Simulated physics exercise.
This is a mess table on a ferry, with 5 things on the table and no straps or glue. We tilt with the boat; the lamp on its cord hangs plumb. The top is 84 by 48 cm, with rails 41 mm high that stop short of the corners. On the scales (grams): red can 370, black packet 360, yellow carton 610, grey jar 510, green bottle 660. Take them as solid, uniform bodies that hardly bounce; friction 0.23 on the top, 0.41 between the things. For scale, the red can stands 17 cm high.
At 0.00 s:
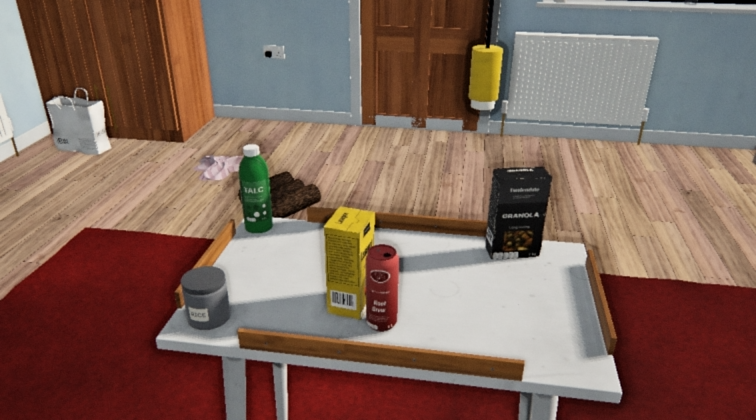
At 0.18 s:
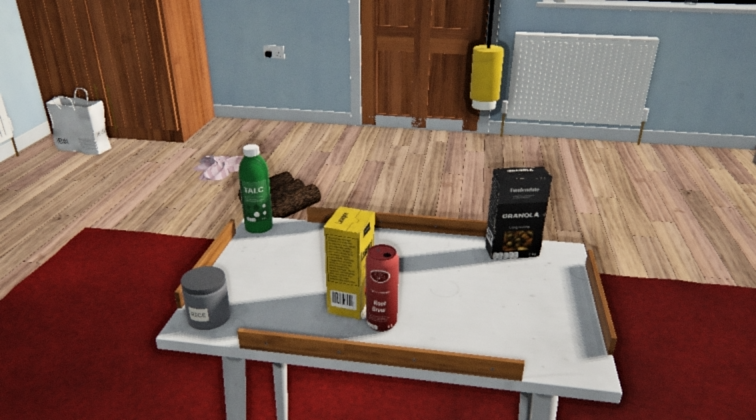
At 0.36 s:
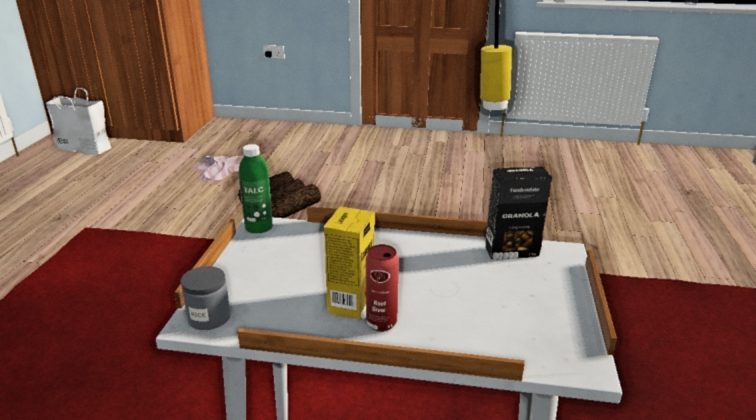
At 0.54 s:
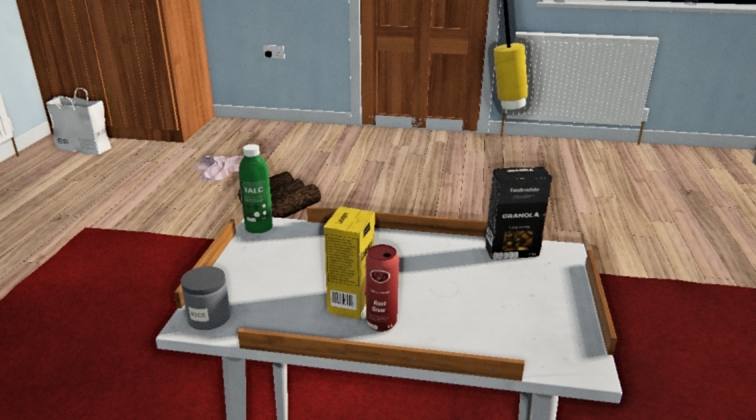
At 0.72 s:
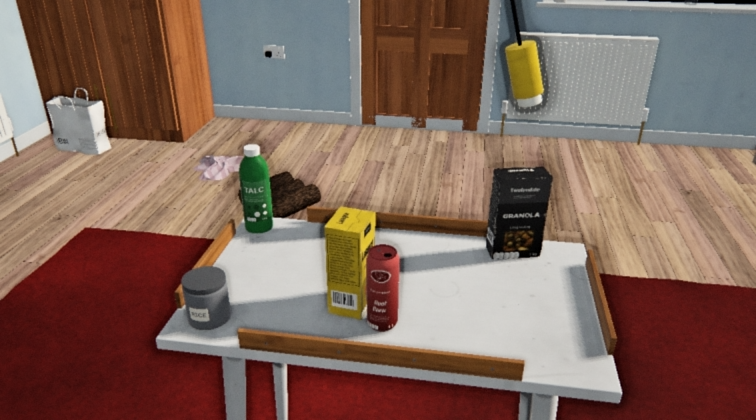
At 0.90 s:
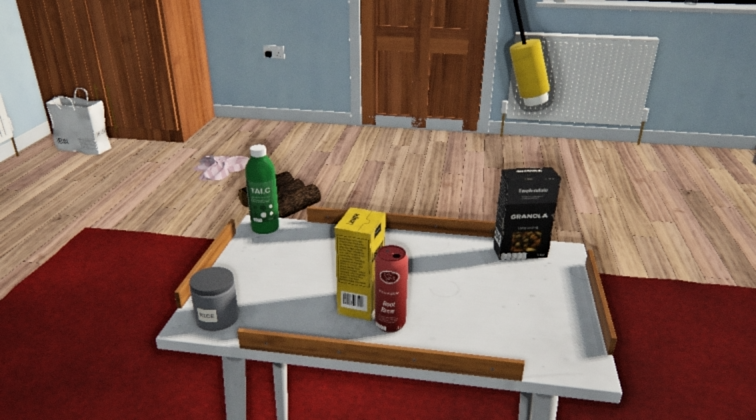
A room with a wooden floor, red rug and pale blue walls is seen from slightly above a low-railed white table, the view staying fixed to it. A grey jar, green bottle, yellow carton, red can and black packet stand from left to right, with a yellow lamp hanging behind. The lamp swings rightward on its cord, then the tabletop things shift slightly right, still upright.
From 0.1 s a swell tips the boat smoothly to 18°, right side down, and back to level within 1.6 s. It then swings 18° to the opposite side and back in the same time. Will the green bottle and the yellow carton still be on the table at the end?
The green bottle remains on top; the yellow carton remains on top.
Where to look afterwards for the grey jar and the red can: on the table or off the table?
The grey jar ends on the table; the red can is still on the table.
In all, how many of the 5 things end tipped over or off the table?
That comes to 1.
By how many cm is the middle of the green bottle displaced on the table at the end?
Some 1 cm.
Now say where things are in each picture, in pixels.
In the first frame, boat level; green bottle (255, 188); yellow carton (350, 264).
In the second frame, boat level; grey jar (206, 298); red can (382, 289).
In the third frame, boat heeled 4°, right side down; black packet (517, 214); grey jar (206, 298).
In the fourth frame, boat heeled 10°, right side down; red can (382, 289); black packet (517, 214).
In the fifth frame, boat heeled 16°, right side down; grey jar (207, 298); red can (383, 289).
In the sixth frame, boat heeled 18°, right side down; green bottle (262, 189) slid 2 cm; yellow carton (361, 265) slid 2 cm.
After 1.20 s, boat heeled 12°, right side down; yellow carton slid 11 cm near (406, 269); green bottle slid 10 cm near (294, 191); black packet slid 10 cm.
After 1.80 s, boat level; black packet now off the table; green bottle slid 17 cm near (321, 194); yellow carton slid 19 cm near (446, 272).
After 2.30 s, boat heeled 15°, left side down; green bottle slid 16 cm near (320, 194); yellow carton slid 19 cm near (445, 272); red can slid 17 cm.
After 2.80 s, boat heeled 12°, left side down; yellow carton slid 8 cm near (390, 267); green bottle slid 7 cm near (282, 190); red can slid 7 cm.
At rest (3.8 s), off the table, black packet; the other 4 in place, give or take 5 cm. In the last view, green bottle near (261, 189), yellow carton near (351, 264).
